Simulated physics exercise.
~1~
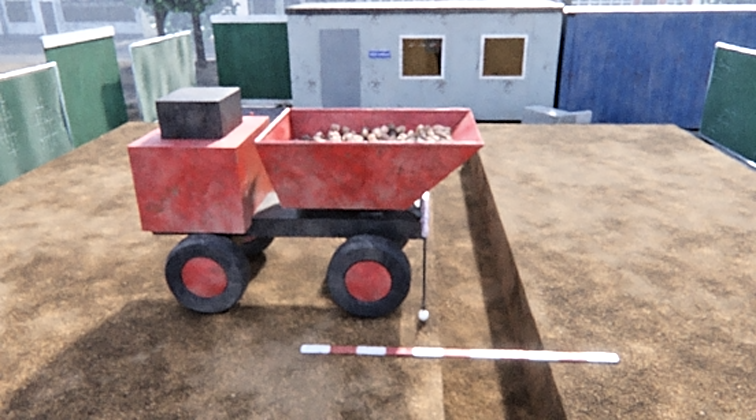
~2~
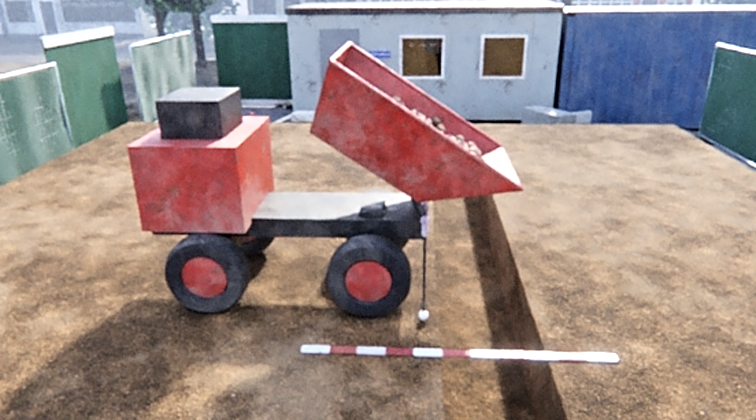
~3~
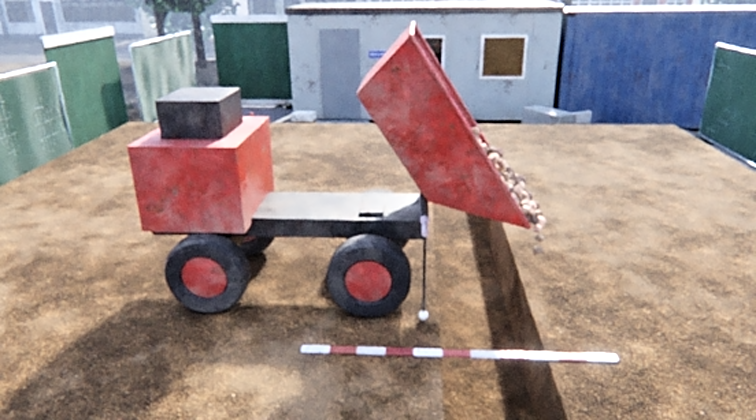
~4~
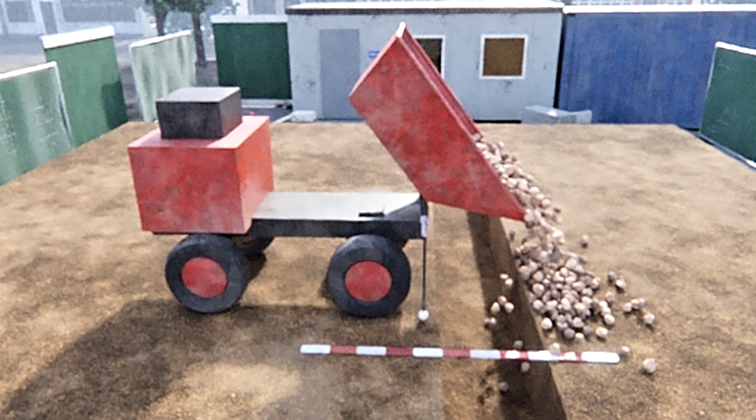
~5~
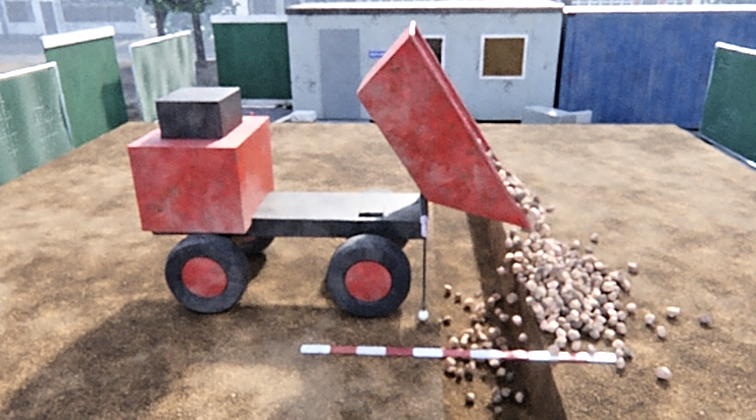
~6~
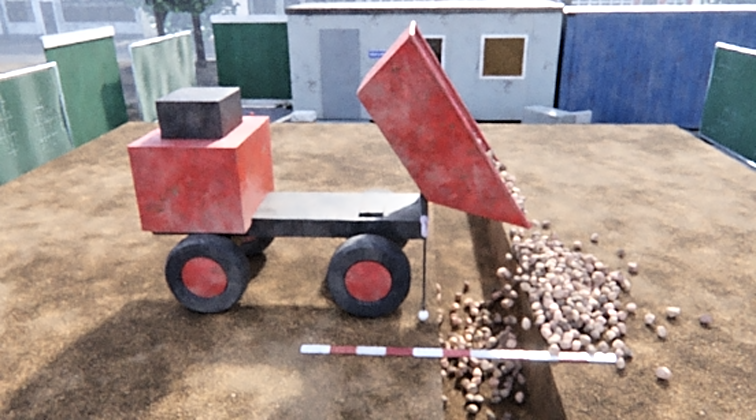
In a fenced dirt yard, a red dumper tips its skip, spilling stones around a trench.
